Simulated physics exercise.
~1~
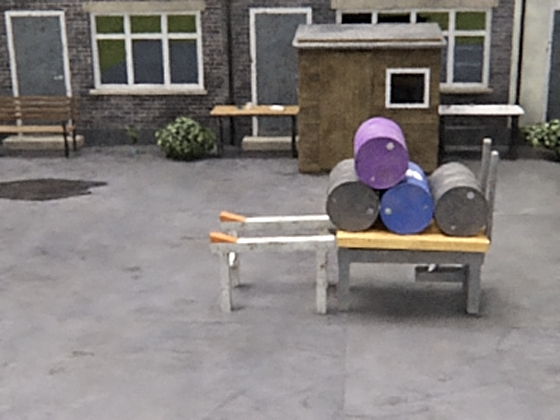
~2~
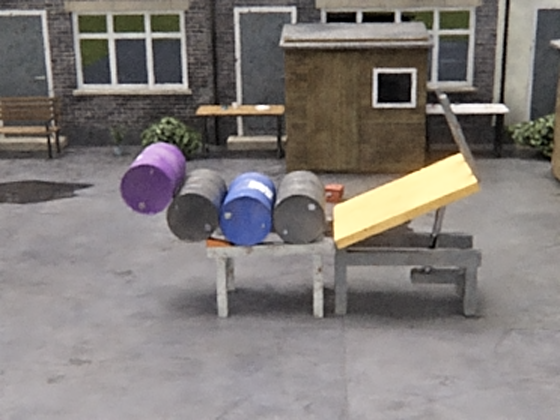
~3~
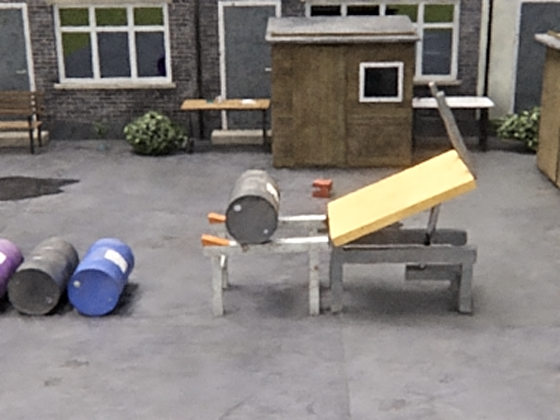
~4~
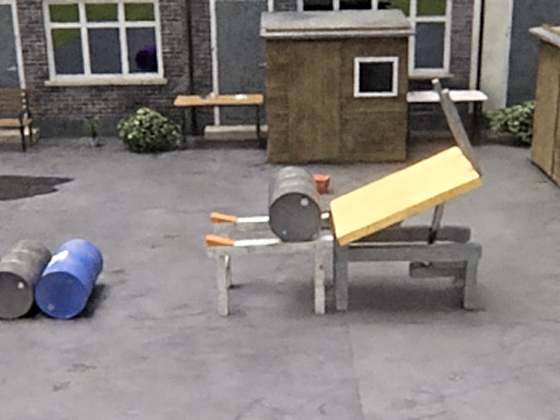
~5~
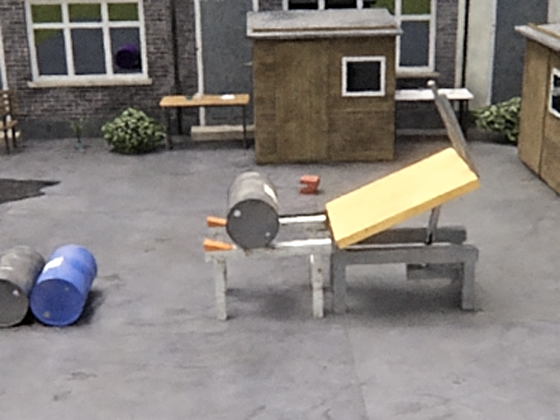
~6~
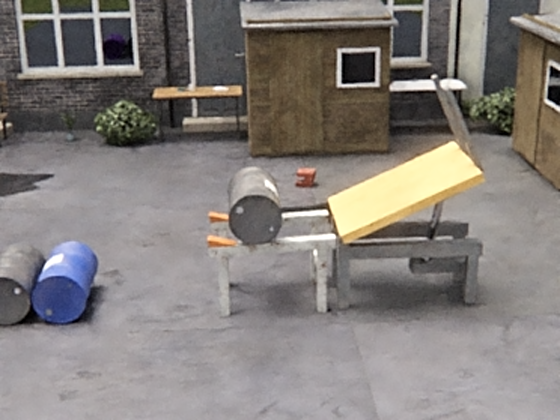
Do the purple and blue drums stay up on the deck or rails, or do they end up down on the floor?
Both the purple and blue drums end up down on the floor, past the left end of the rails.
